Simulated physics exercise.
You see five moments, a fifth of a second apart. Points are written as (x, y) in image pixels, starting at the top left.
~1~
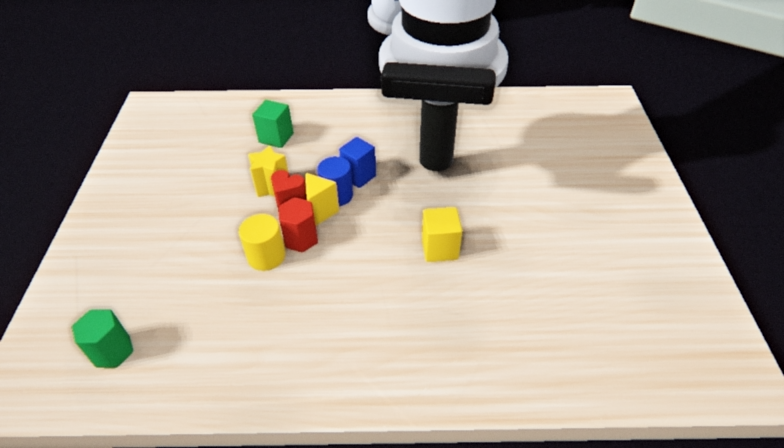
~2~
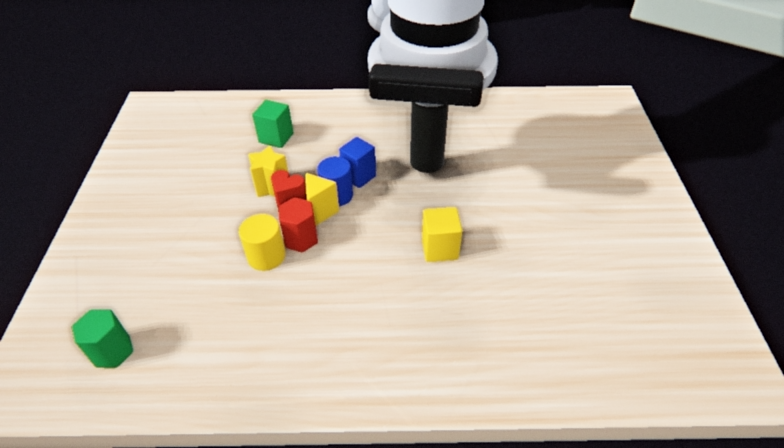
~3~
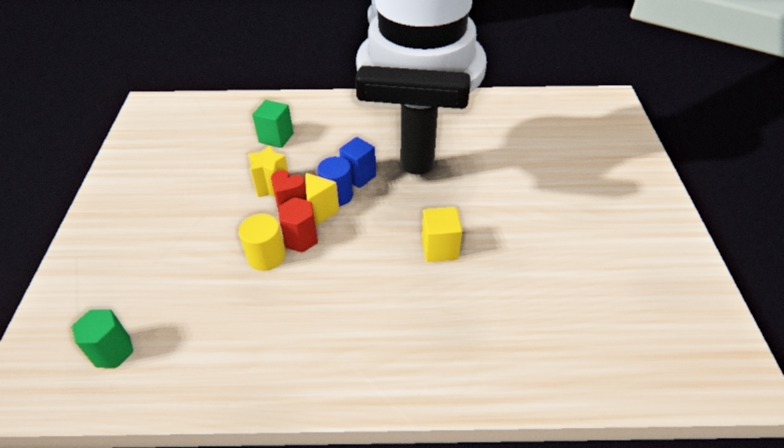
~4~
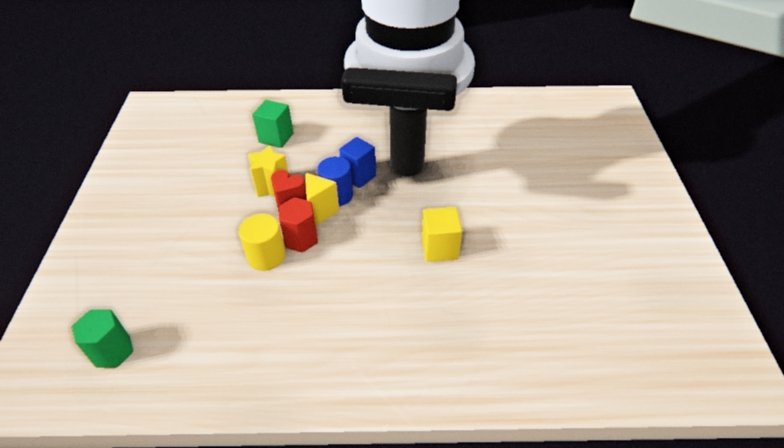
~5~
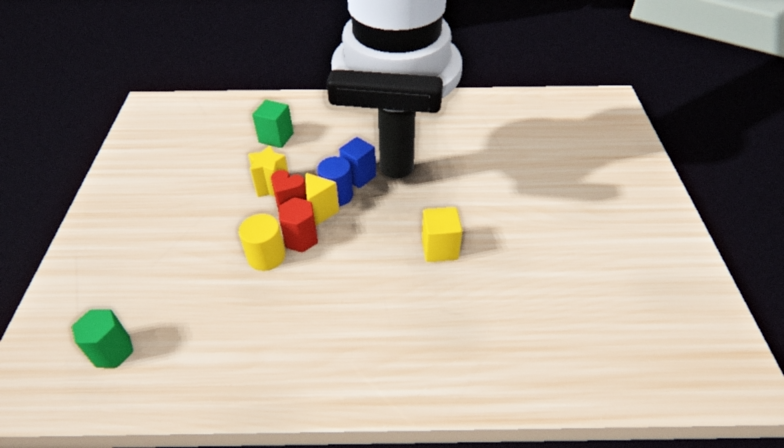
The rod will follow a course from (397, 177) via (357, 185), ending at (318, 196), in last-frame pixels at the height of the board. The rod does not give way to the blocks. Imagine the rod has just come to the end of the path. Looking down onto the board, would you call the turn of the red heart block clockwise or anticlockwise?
From above, the turn goes clockwise.
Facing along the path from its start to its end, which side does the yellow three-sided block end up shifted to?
Answer: Left.
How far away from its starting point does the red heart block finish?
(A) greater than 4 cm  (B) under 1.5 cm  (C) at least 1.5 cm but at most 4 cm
C.
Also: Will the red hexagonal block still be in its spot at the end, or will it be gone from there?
Once the path is done, it is somewhere new.
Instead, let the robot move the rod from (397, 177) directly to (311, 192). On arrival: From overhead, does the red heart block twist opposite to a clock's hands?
No, it doesn't check out.
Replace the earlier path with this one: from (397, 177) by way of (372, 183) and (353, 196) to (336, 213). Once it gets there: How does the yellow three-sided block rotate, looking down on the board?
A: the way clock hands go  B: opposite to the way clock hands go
That would be B.
The first path, step by step. Halfway along, rod (355, 176); red heart block (280, 181), turned 15° clockwise; red hexagonal block (294, 214); yellow three-sided block (312, 189); blue circle (323, 170); blue four-sided block (330, 144).
At the end, rod (316, 186); red heart block (254, 191), turned 40° clockwise; red hexagonal block (295, 218), turned 25° clockwise; yellow three-sided block (307, 197), turned 50° anticlockwise; blue circle (283, 183); blue four-sided block (320, 144), turned 25° clockwise.
